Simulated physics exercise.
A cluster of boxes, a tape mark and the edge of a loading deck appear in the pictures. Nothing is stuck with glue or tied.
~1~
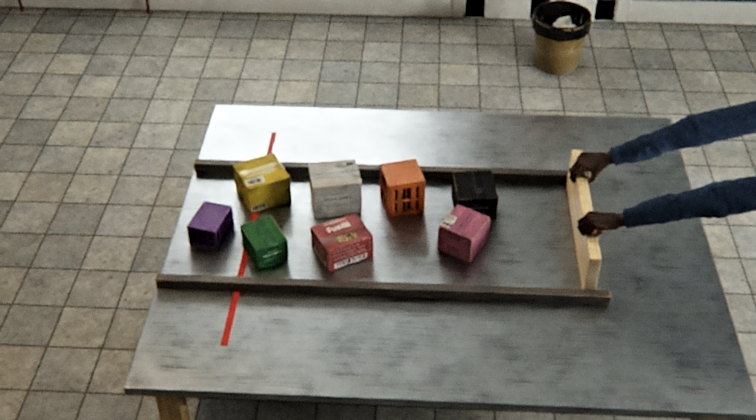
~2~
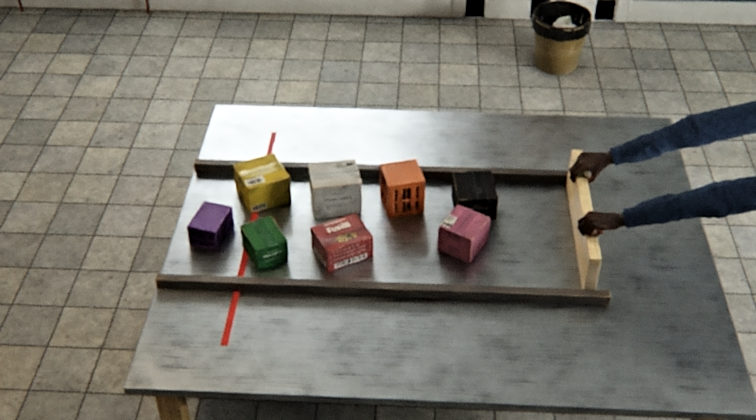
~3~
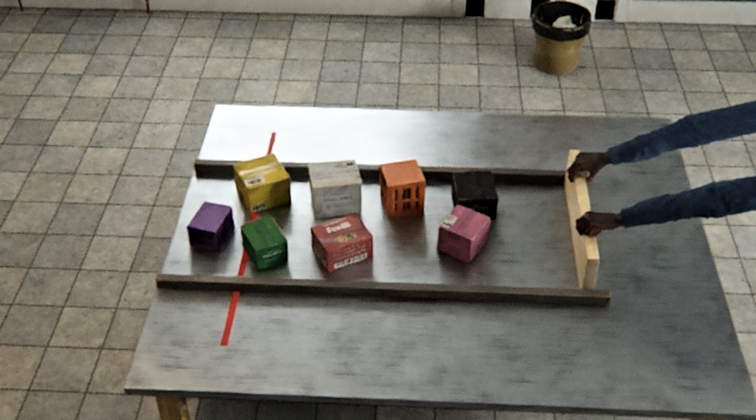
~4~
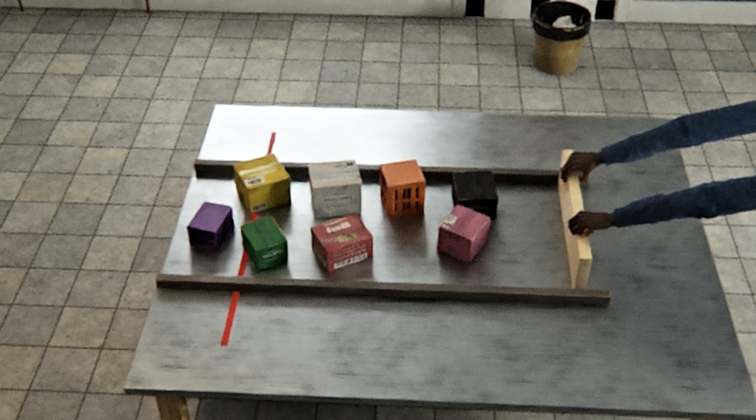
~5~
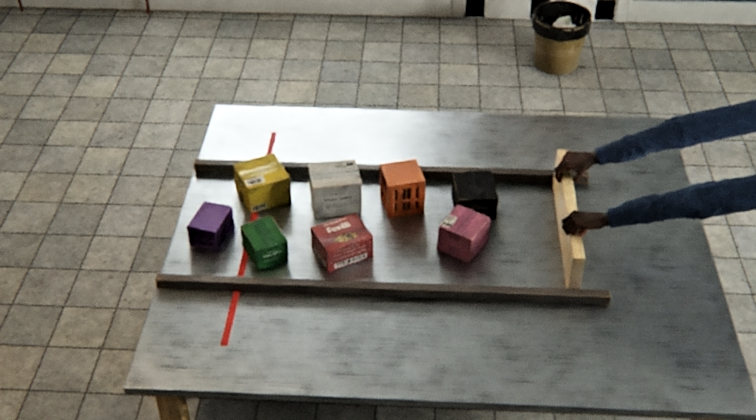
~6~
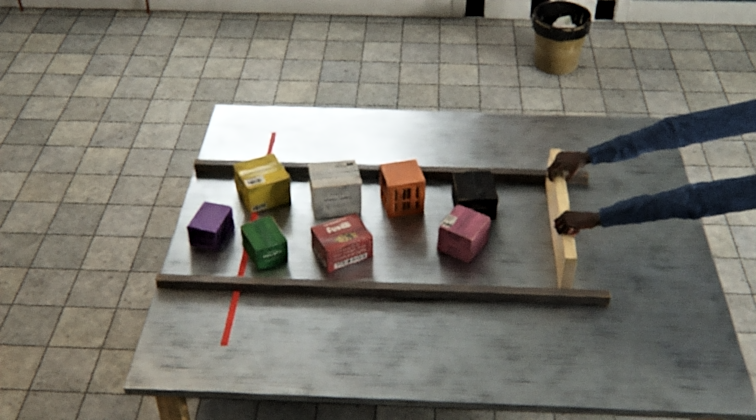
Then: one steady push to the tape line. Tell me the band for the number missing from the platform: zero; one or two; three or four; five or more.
Looks to me like the count going over is a three or a four.
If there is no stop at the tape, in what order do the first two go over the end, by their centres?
That would be the yellow parcel, followed by the purple crate.
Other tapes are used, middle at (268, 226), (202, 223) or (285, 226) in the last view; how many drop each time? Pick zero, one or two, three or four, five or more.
Taking the three places in turn: 3 or 4, at least five, just one or two.
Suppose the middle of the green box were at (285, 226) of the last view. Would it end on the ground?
Started there, the object is not lost.
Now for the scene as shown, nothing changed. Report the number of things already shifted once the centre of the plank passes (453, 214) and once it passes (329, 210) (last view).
3 at one spot and 8 at the other.
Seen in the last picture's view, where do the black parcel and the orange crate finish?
Okay, so first (238, 187), and next (200, 181).
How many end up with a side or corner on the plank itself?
Contact count: 2.
Soon after, none off yet; purple crate at rest near (211, 225); yellow parcel at rest near (262, 183); green box at rest near (264, 243).
At rest, the number that fall off is three or four; fallen, white parcel, green box, yellow parcel and purple crate.
